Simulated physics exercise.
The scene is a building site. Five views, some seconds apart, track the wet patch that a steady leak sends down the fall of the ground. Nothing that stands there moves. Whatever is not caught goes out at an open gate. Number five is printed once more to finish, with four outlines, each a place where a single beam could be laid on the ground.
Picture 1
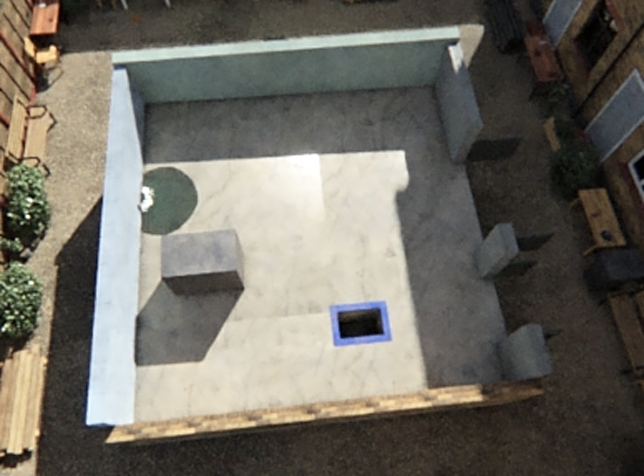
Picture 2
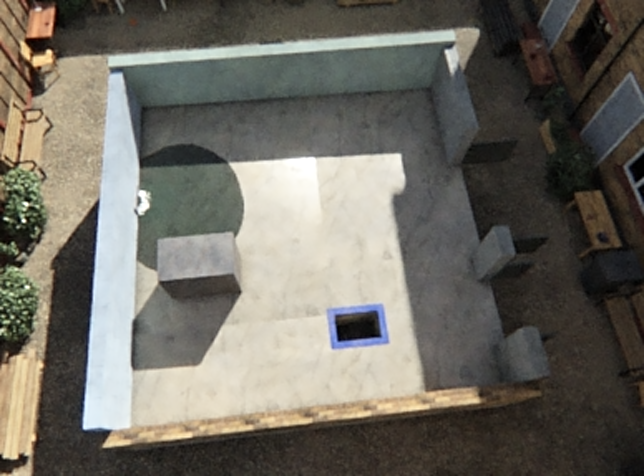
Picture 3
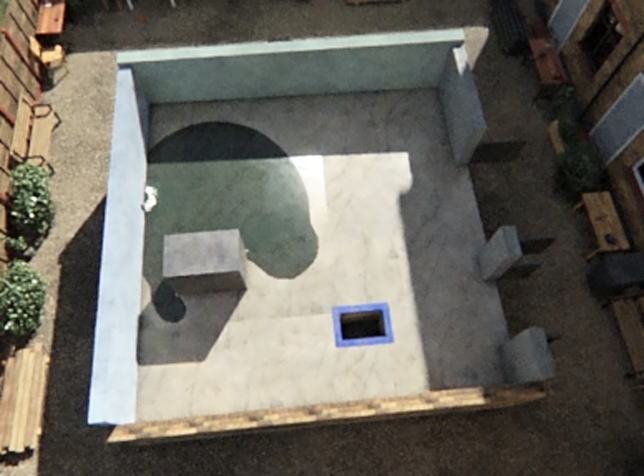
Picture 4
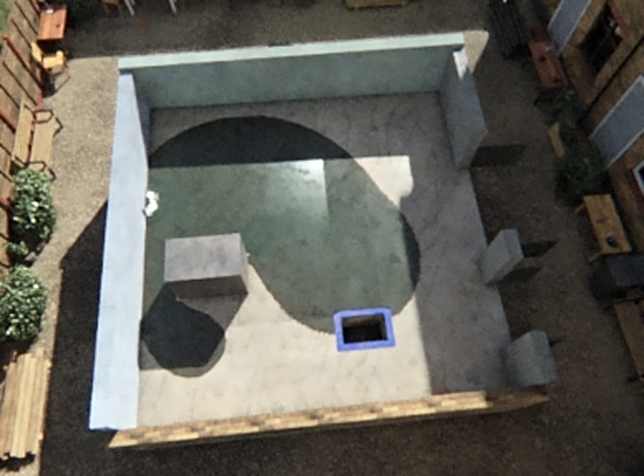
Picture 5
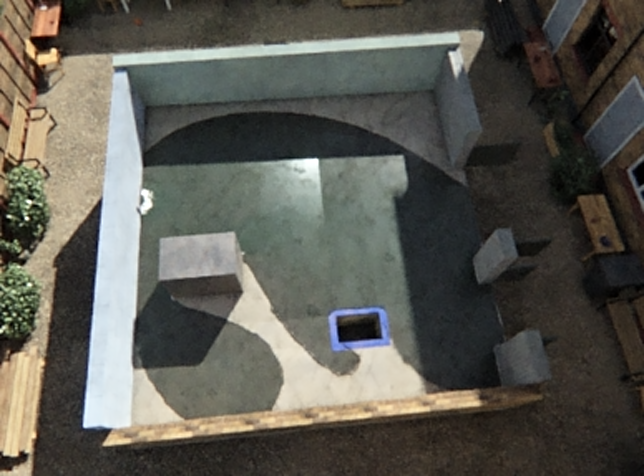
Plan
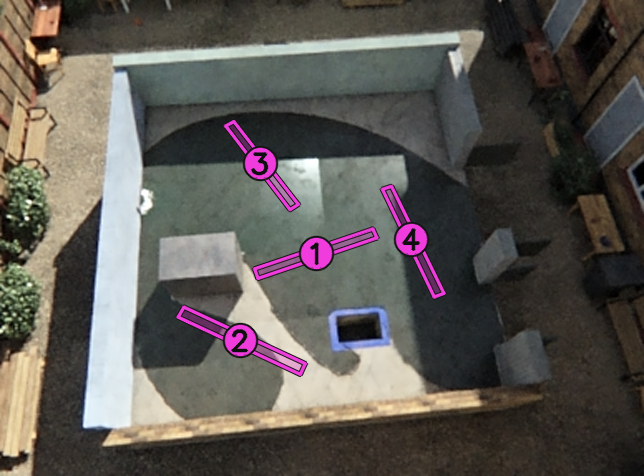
A dark wet patch spread from the left wall across the pale floor of a walled yard, flowing around a gray block on both sides until it reached the blue-edged drain and the right side.
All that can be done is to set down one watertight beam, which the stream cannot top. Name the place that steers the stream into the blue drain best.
Go for 3.
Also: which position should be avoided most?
It is 1.
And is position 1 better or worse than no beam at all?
Worse.
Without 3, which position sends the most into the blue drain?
4 it is.
On the marked copy, 1 from (256, 273) to (374, 233); 2 from (181, 312) to (302, 368); 3 from (229, 123) to (294, 207); 4 from (386, 187) to (439, 295).
If 1 is chosen, next to none of the stream goes into the blue drain, about 99 % out by the gates.
If 2 is chosen, about 12 % of the stream goes into the blue drain, about 88 % out by the gates.
If 3 is chosen, about 29 % of the stream goes into the blue drain, about 71 % out by the gates.
If 4 is chosen, about 22 % of the stream goes into the blue drain, about 78 % out by the gates.
